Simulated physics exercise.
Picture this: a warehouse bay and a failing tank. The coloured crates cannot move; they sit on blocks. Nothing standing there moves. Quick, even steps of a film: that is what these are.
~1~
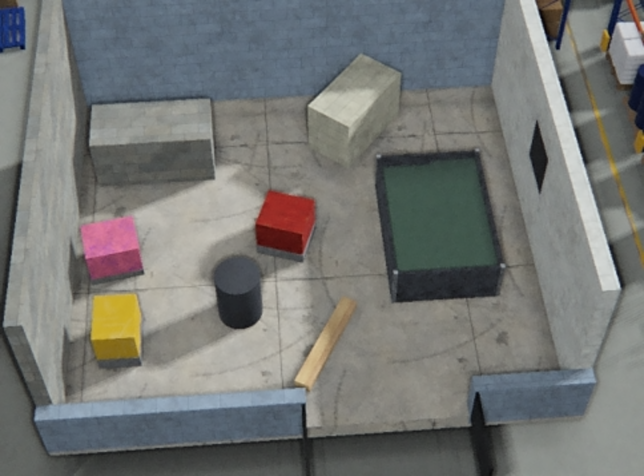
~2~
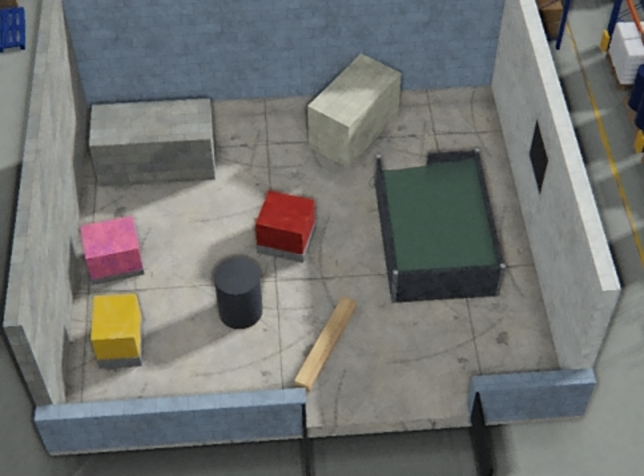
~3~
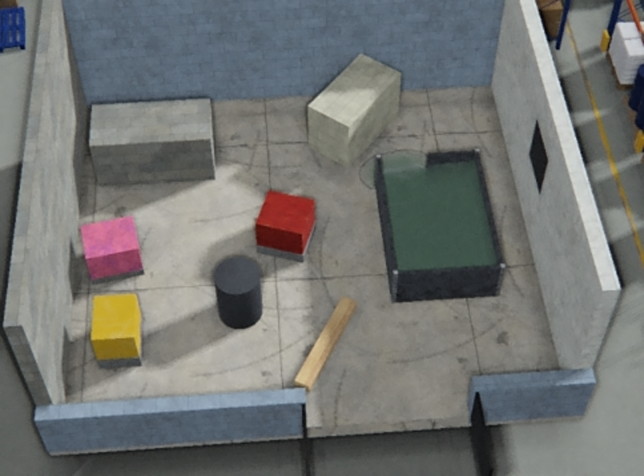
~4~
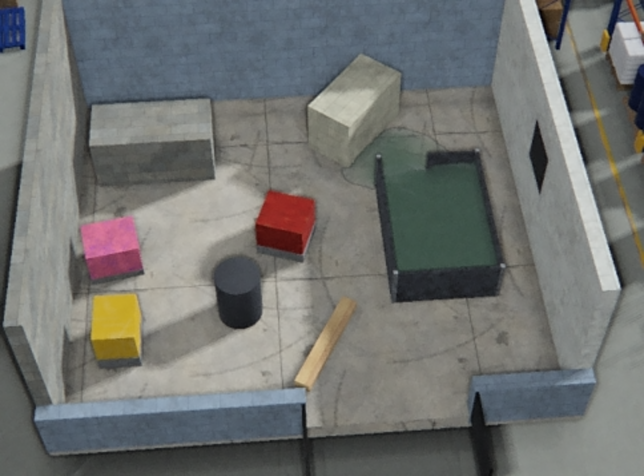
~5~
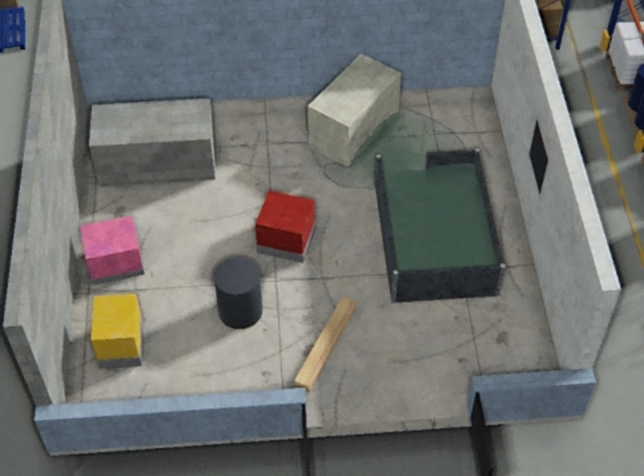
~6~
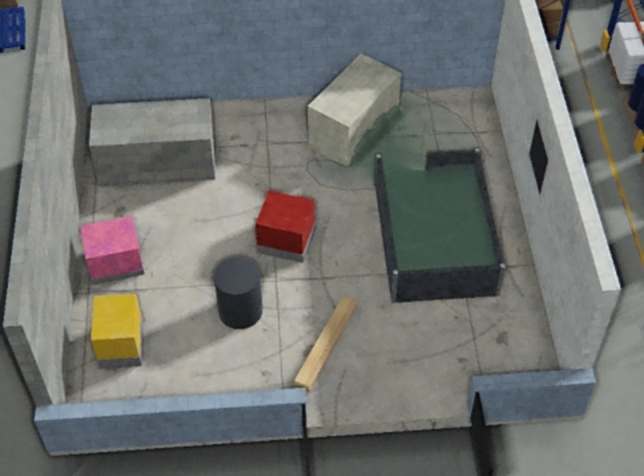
Green-tinted water pours through a gap in the far side of a dark-walled tank and spreads across the concrete floor toward the back wall, reaching beside a pale block, while the coloured boxes, dark cylinder and wooden plank stay still.
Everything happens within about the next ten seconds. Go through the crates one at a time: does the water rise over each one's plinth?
One at a time: The yellow crate - water stays below; the red crate - water stays below; the pink crate - water stays below.
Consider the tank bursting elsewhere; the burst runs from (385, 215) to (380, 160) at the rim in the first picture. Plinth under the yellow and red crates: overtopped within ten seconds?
In that case the yellow one is never flooded and the red one is flooded.
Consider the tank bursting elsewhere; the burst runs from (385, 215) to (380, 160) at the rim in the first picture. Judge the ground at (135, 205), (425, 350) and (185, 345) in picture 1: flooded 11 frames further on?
Spot one: Reached by the flood. Spot two: Spared by the leak. Spot three: Spared by the leak.
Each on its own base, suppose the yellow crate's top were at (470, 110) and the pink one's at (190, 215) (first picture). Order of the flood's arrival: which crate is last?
Last: The pink one.
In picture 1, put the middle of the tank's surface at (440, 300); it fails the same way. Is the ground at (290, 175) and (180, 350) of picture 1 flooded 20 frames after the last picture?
The first is wetted, and then the second is not reached.
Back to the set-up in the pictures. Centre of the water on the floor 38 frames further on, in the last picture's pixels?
The centre of mass sits at about (417, 208).
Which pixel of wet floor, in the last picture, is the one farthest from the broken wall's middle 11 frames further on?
Somewhere near (209, 211).
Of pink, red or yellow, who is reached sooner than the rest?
The red one.
A moment on, water covers 15 % of the floor; the yellow crate not reached, the red crate not reached, the pink crate not reached.
Next, water covers 20 % of the floor; the yellow crate not reached, the red crate water round its plinth, the pink crate not reached.
Then, water covers 35 % of the floor; the yellow crate not reached, the red crate water round its plinth, the pink crate water round its plinth.
Later, water covers 60 % of the floor; the yellow crate water round its plinth, the red crate water round its plinth, the pink crate water round its plinth.
In the end, water covers 90 % of the floor; the yellow crate stayed above the water, the red crate stayed above the water, the pink crate stayed above the water.
